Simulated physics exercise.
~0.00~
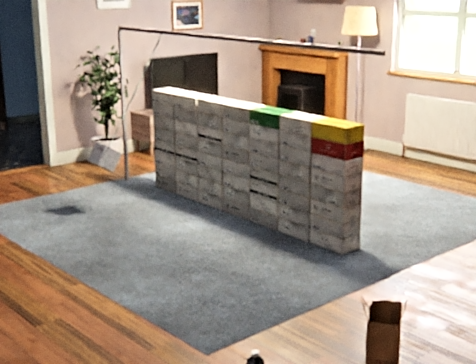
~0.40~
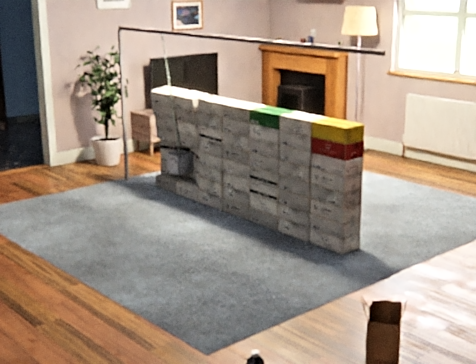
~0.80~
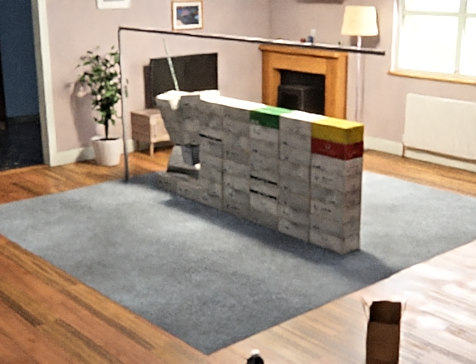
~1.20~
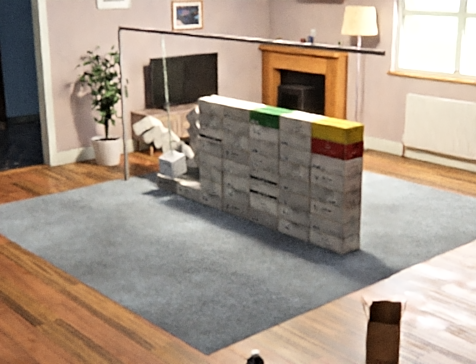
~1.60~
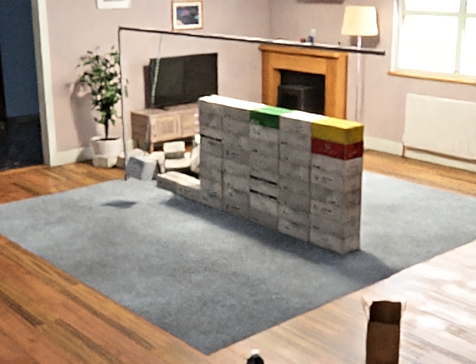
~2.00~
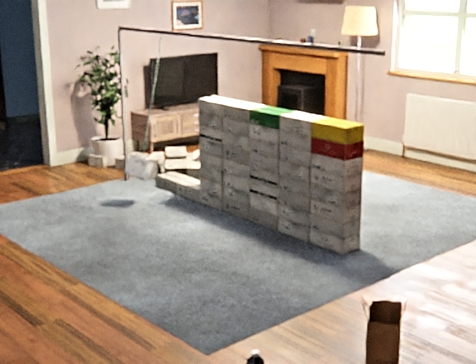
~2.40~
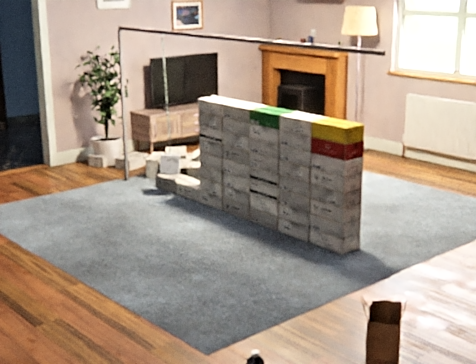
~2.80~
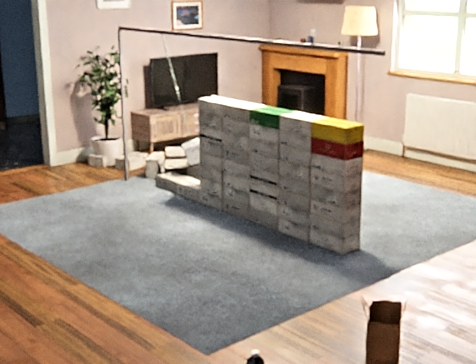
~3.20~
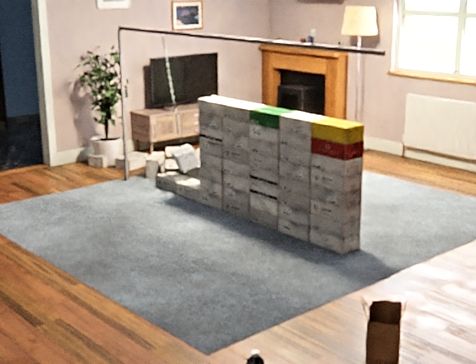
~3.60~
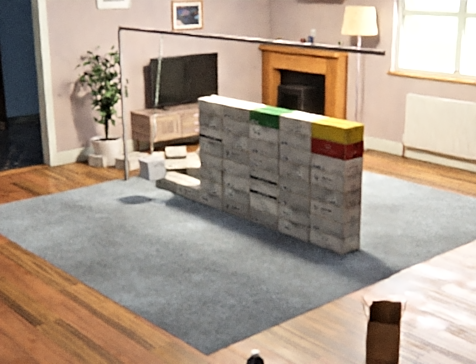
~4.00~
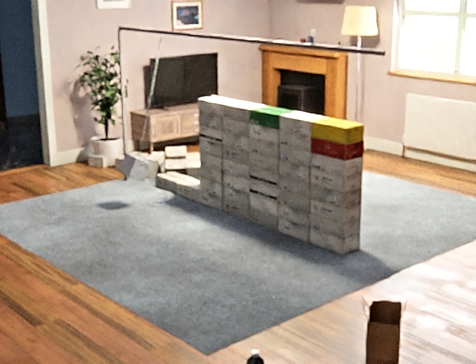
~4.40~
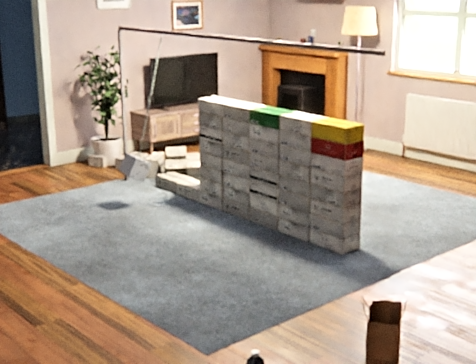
A swinging block knocks down the left end of a box wall, leaving the rest standing.
